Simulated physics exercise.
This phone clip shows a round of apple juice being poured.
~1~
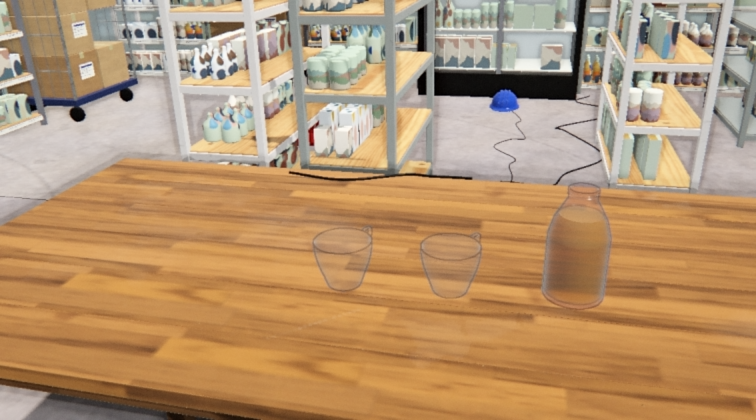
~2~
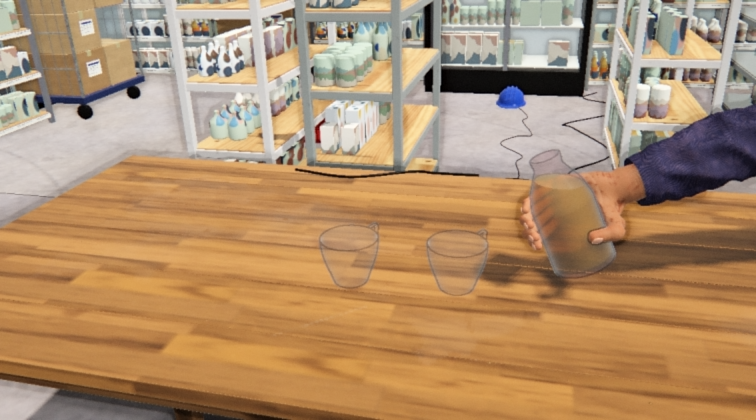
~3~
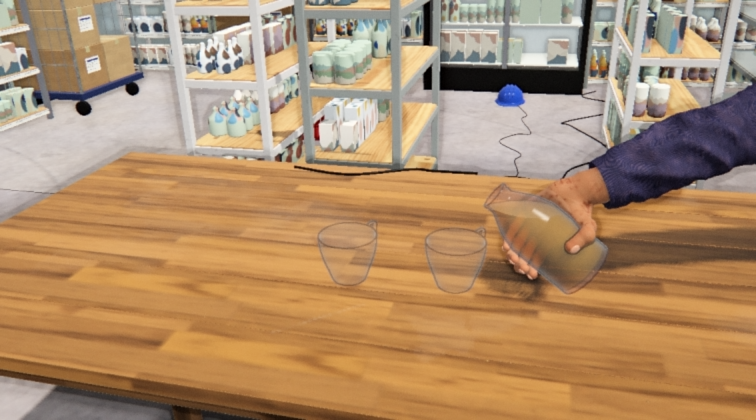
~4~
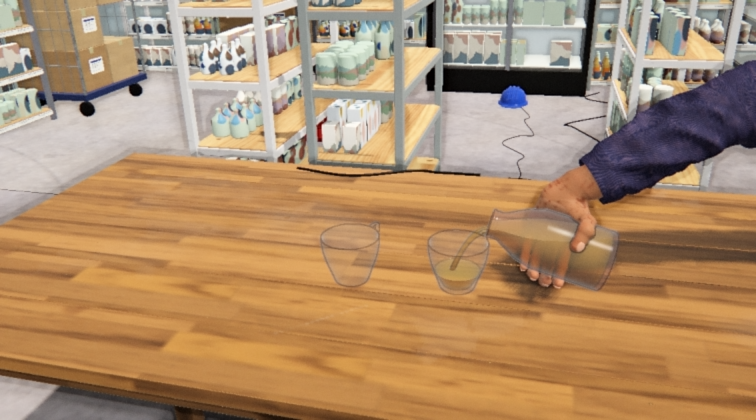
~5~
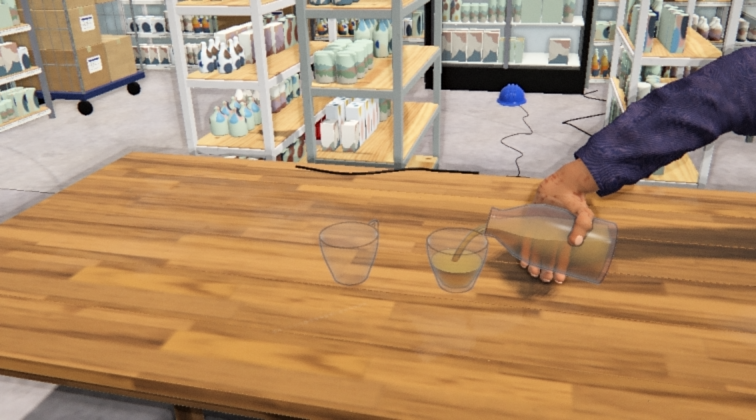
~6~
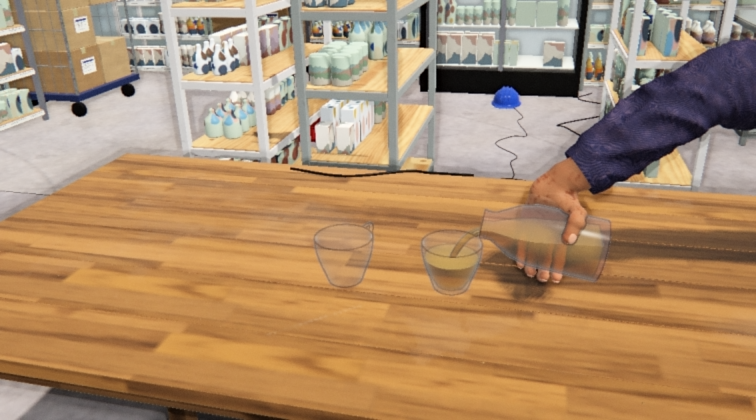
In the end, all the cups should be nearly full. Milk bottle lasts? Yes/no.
Yes.
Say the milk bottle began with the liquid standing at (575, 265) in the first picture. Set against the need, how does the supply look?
Verdict: Not enough.
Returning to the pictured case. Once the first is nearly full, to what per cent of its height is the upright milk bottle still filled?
I'd say near 45 in a hundred.
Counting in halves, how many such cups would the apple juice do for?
It comes to around 2.5 servings.
A moment on, the first is about three quarters full.
Further on, the first is done and the milk bottle has about two thirds of its load.
When it is over, both are full and about a quarter of the apple juice is over.
